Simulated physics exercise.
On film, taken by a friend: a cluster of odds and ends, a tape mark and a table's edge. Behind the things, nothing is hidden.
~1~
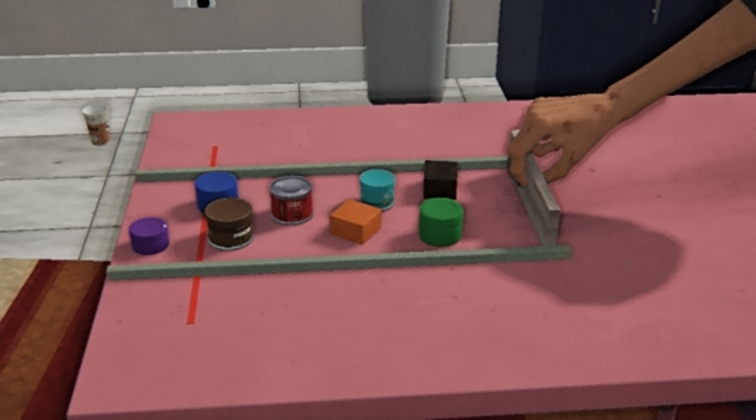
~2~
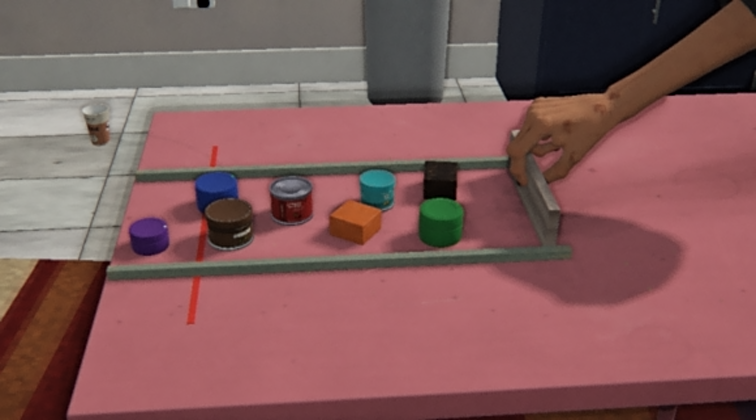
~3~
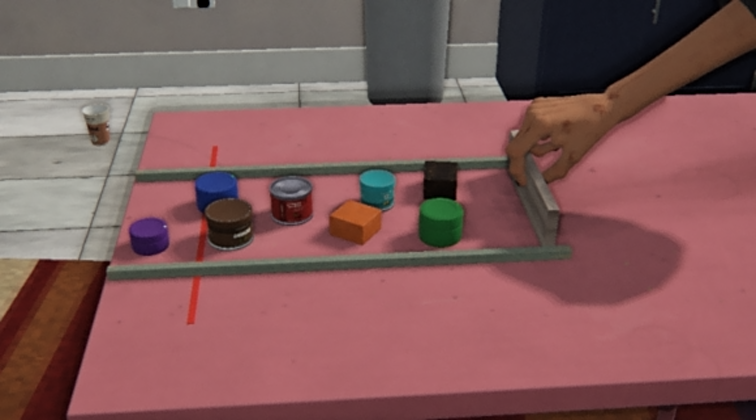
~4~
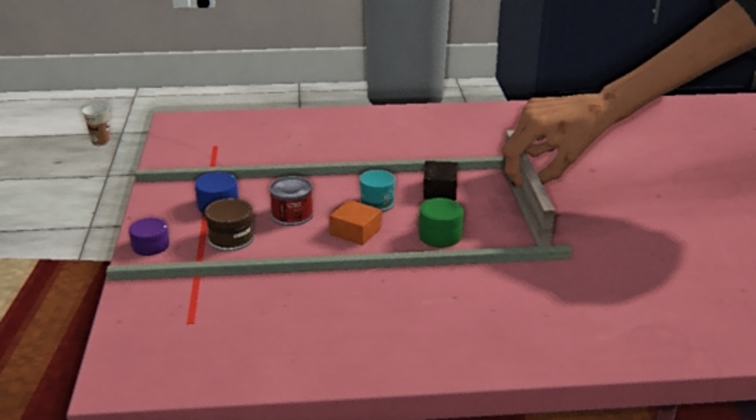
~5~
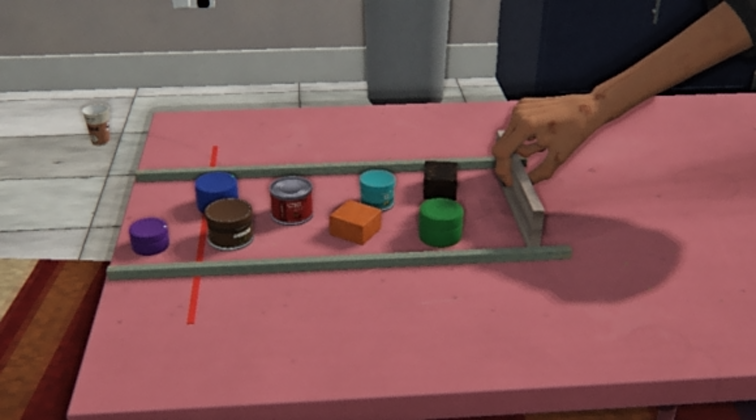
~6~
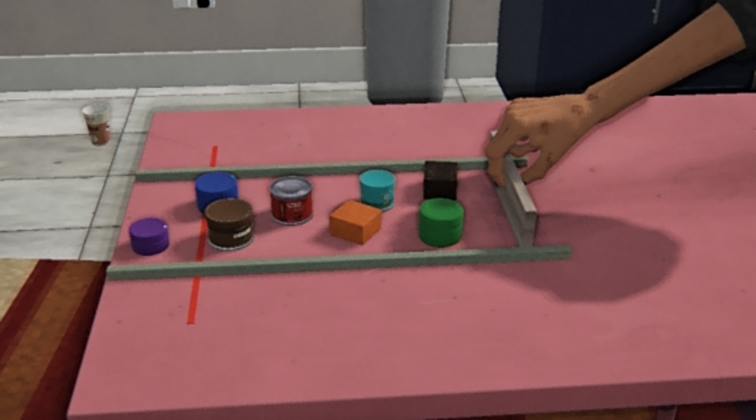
On a pink tabletop, a hand slides a grey board slightly left between two rails, while the colourful tins and blocks stay still.
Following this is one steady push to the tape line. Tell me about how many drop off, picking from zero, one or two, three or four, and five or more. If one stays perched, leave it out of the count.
There will be one or two losses over the edge.
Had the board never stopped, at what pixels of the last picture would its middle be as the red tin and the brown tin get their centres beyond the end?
Around (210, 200), then around (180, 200).
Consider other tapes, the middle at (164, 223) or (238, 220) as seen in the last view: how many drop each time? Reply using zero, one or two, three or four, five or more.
The falls would be at least five; not one.
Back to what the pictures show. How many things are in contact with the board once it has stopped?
The figure is 2.
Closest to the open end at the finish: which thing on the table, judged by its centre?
The red tin finishes closest.
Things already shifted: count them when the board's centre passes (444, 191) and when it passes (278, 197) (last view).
2 and 7.
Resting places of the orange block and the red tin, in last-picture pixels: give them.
First object about (155, 220); second object about (119, 206).
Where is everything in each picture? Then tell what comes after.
In the first frame, purple lid (149, 236); blue lid (217, 194); brown tin (230, 224); board (532, 187); tape (205, 221).
In the second frame, blue lid (217, 194); red tin (292, 201).
In the third frame, brown tin (230, 224); black block (440, 180).
In the fourth frame, purple lid (149, 236); turquoise tin (377, 191).
In the fifth frame, blue lid (217, 194); green lid (441, 223).
In the sixth frame, purple lid (149, 236); blue lid (217, 194); brown tin (230, 224); board (509, 188); tape (205, 221).
Soon after, none off yet; purple lid at rest near (149, 236); blue lid at rest near (217, 194); brown tin at rest near (230, 224).
In the end, the number that fall off is one or two; gone, purple lid.
